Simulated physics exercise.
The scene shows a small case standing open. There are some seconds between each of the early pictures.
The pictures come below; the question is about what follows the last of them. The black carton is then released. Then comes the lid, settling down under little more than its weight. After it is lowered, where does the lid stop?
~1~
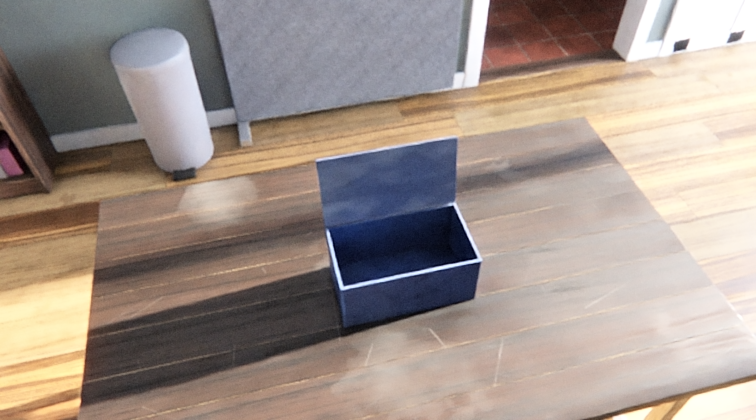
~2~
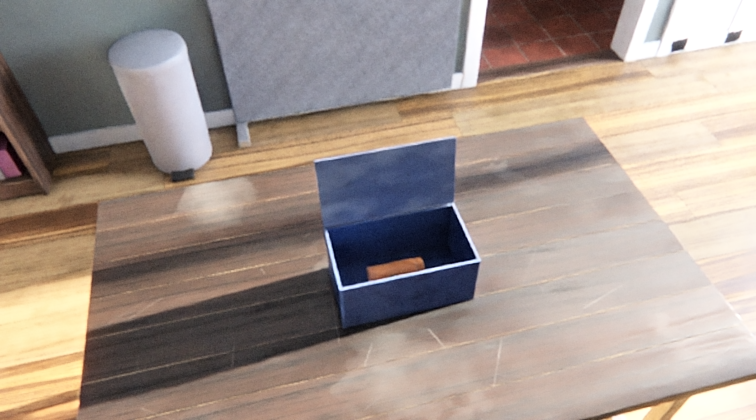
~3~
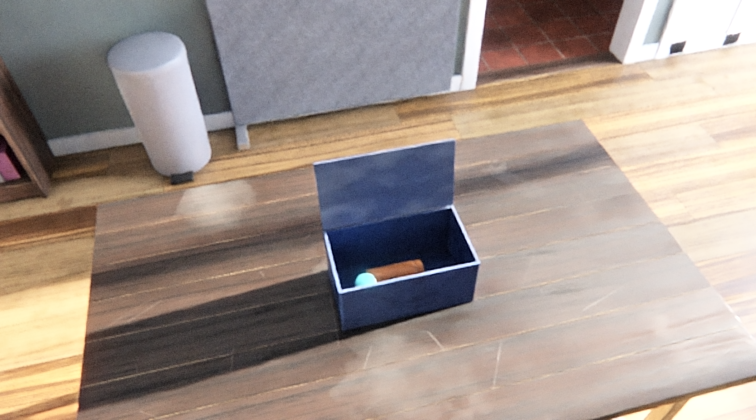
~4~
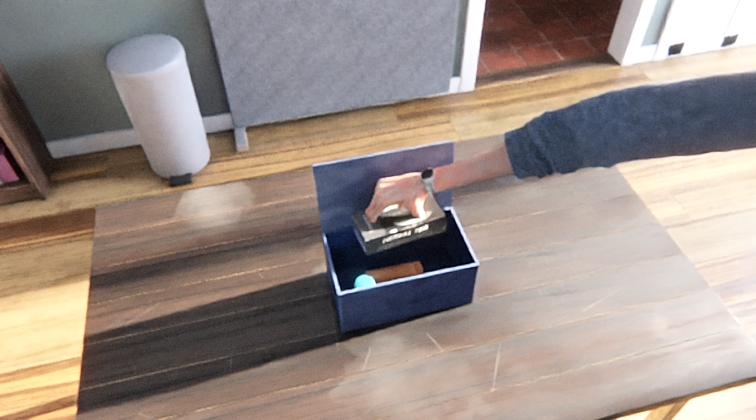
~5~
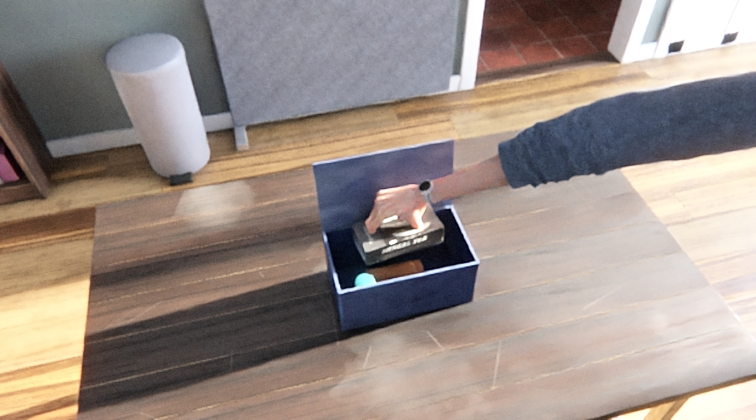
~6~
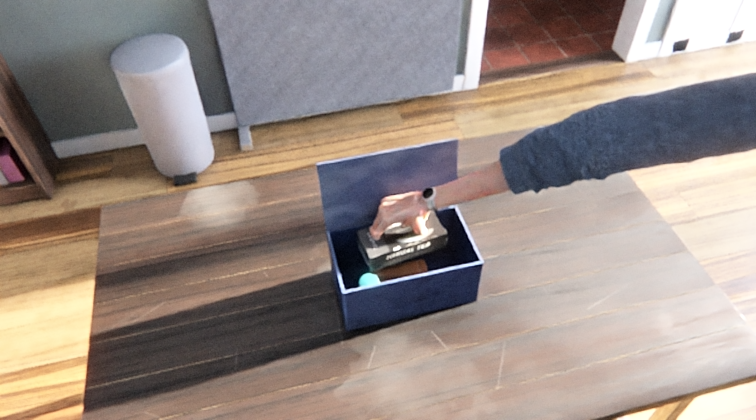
It stops flat on the box.
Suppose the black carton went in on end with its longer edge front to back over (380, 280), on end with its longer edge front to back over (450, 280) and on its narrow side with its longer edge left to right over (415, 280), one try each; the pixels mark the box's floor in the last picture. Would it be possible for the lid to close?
First - not shut; second - not shut; third - shut down.
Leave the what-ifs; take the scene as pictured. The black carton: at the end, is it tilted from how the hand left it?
At the finish the black carton goes crooked.
Then, 1.30 s after the last picture, lid 77° above the rim; black carton tipped 41° from how it was near (399, 255).
Then, 2.00 s after the last picture, lid 34° above the rim; black carton tipped 41° from how it was near (399, 255).
At rest, lid shut; tipped over in the box, black carton; the other 2 in place. Seen from the same camera at the end, black carton near (399, 255).
